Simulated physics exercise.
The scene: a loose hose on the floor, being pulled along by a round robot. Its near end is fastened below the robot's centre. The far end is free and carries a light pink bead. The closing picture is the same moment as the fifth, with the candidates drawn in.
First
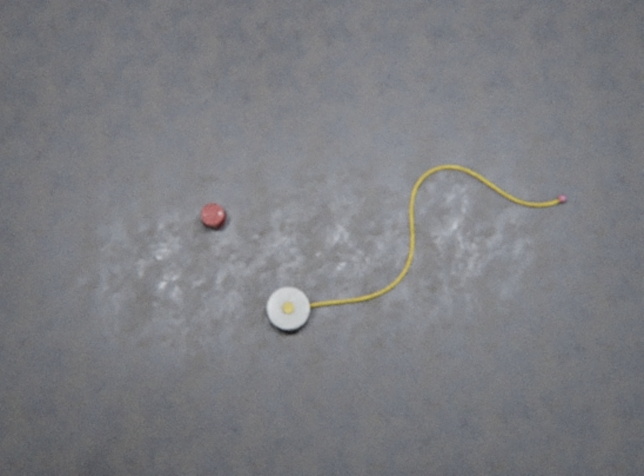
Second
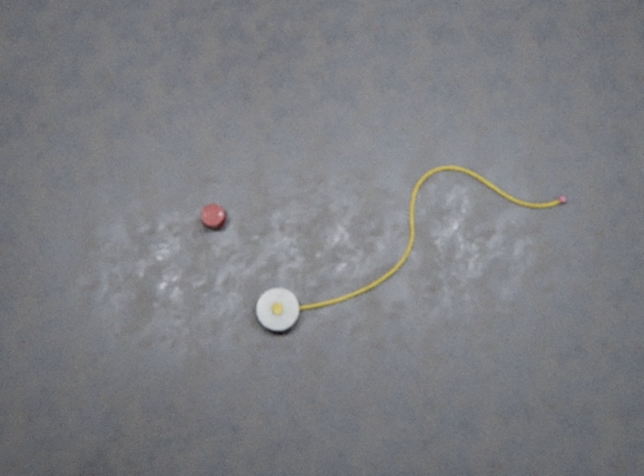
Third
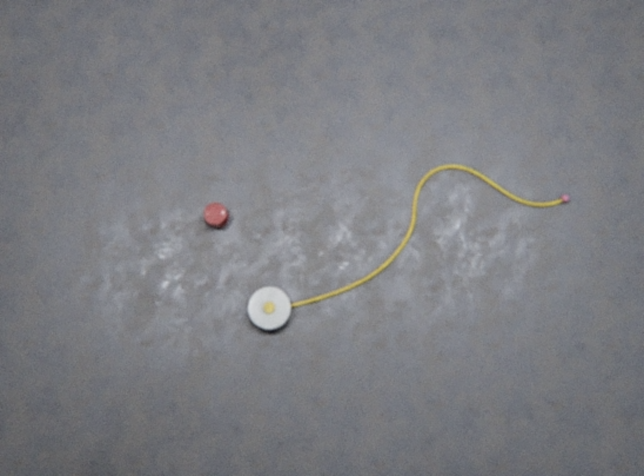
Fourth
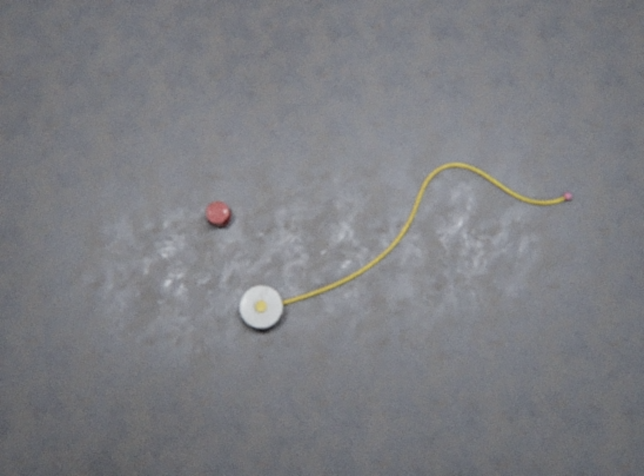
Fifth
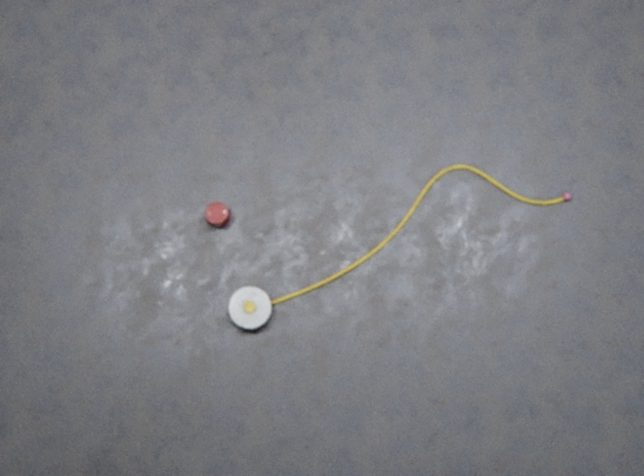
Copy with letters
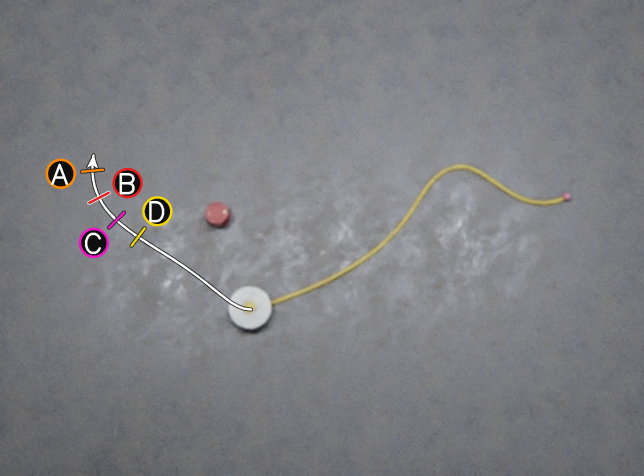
A round white robot sliding slowly left across a grey floor, pulling and partly straightening a curved yellow hose behind it.
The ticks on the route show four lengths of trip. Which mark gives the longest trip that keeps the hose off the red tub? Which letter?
The farthest safe stop is C.
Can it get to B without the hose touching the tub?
No.
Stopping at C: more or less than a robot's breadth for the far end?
More.
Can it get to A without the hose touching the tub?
For that mark, no.
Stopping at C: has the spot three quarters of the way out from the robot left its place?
By then, yes.
On the marked copy, A at (92, 171); B at (99, 198); C at (117, 220); D at (138, 237); the route from (251, 309) via (151, 245) to (94, 155).
With C. Early on, robot (202, 279), middle of the hose (388, 226), free end (565, 197).
Further on, robot (153, 246), middle of the hose (348, 234), free end (530, 199).
At the end, robot (115, 218), middle of the hose (308, 231), free end (492, 204); nothing has been touched.
As for the rest, A brings the hose against the tub; B brings the hose against the tub; D is safe but short.
